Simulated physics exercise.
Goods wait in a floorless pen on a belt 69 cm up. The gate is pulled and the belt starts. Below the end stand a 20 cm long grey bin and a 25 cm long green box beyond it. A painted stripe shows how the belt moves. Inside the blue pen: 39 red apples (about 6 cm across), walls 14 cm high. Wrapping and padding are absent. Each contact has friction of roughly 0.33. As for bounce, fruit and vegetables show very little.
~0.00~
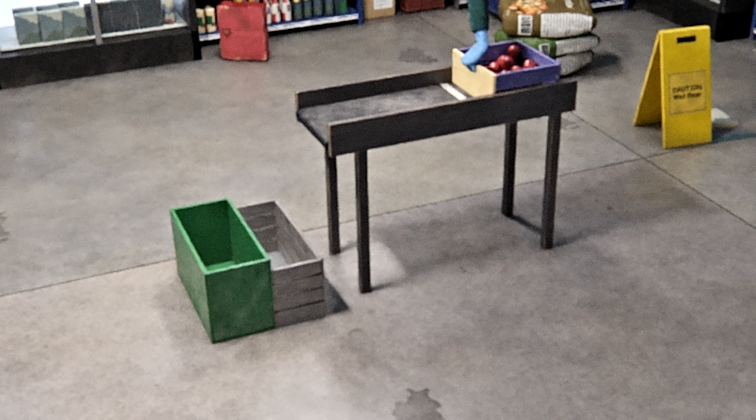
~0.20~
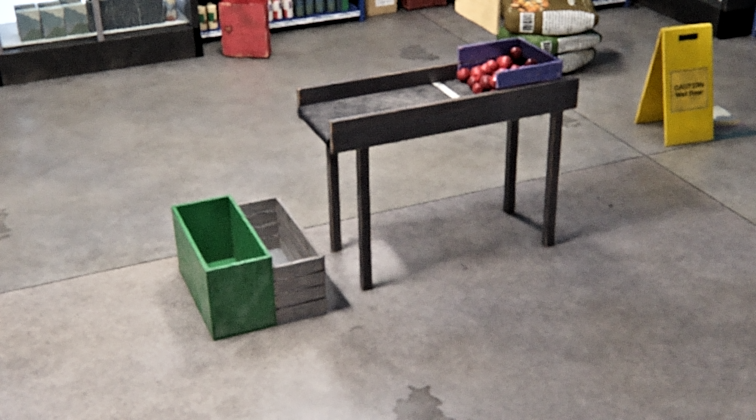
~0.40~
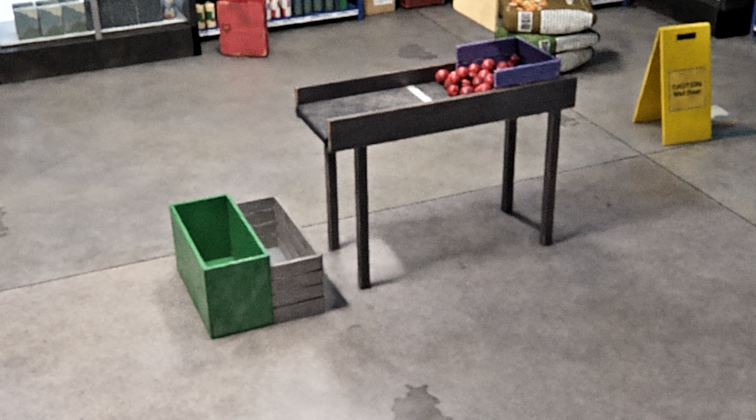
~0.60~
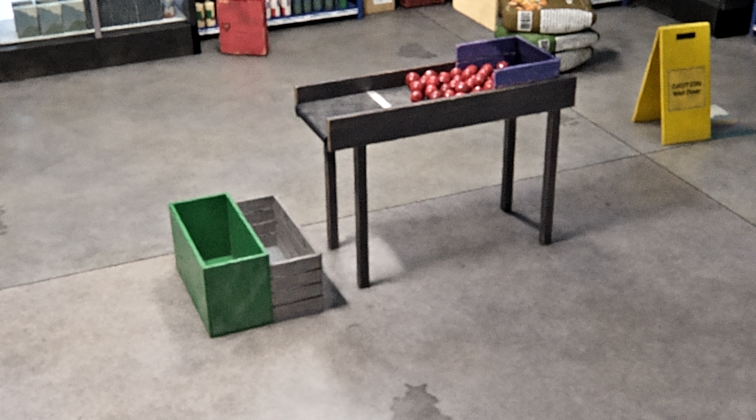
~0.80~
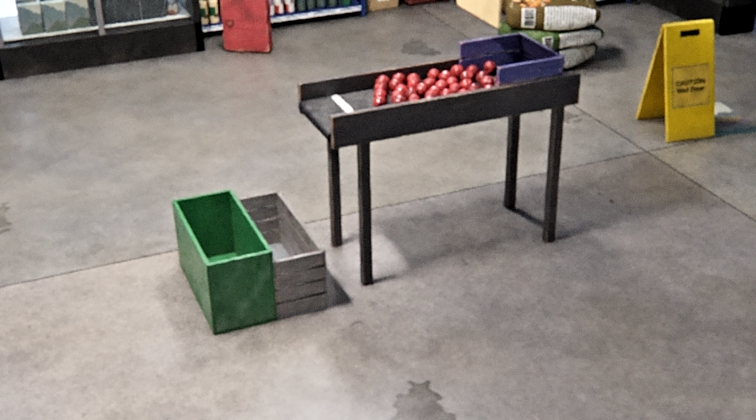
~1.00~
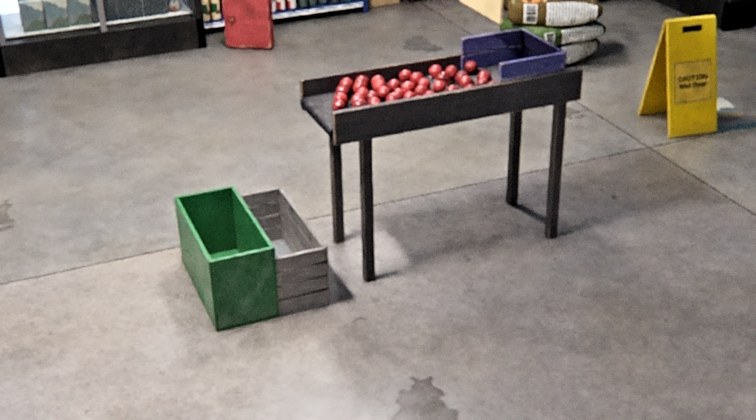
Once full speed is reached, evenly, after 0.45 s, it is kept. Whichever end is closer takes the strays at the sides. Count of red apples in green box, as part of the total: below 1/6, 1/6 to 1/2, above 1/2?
That place is bound to hold little of the load, below a sixth.
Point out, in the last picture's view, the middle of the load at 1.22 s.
Centre: Approx. (359, 101).
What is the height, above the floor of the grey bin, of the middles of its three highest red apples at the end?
That is close to 18 centimetres.
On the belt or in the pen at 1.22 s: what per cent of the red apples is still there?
Estimate: Some 85 %.
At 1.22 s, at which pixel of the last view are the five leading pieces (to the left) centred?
(302, 120).
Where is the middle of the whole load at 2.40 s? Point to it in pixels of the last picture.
I'd place it close to (285, 265) in the last view.
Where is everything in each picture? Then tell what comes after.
In the first frame (each is followed by its nearest rim corner in this view), blue pen, (495, 75); green box, (207, 273); 0 cm of belt gone by; none out.
Blue pen, (497, 72); 4 cm of belt gone by, in the second frame.
Blue pen, (495, 71); 15 cm of belt gone by; 10 out, the lowest apple at (454, 92), in the third frame.
Blue pen, (495, 70); 33 cm of belt gone by; 23 out, the lowest apple at (479, 93), in the fourth frame.
Blue pen, (498, 67); 50 cm of belt gone by; 31 out, the lowest apple at (435, 93), in the fifth frame.
Blue pen, (500, 63); green box, (212, 260); 67 cm of belt gone by; 36 out, the lowest apple at (399, 95), in the sixth frame.
After 1.22 s, 33 on the belt and 6 in the air.
After 1.50 s, 6 in the grey bin, 16 on the belt and 17 in the air.
After 1.90 s, 28 in the grey bin, 4 on the belt and 7 in the air.
Outcome (at 2.40 s), 39 in the grey bin. Asked share, 0 of 39, 0 per cent.
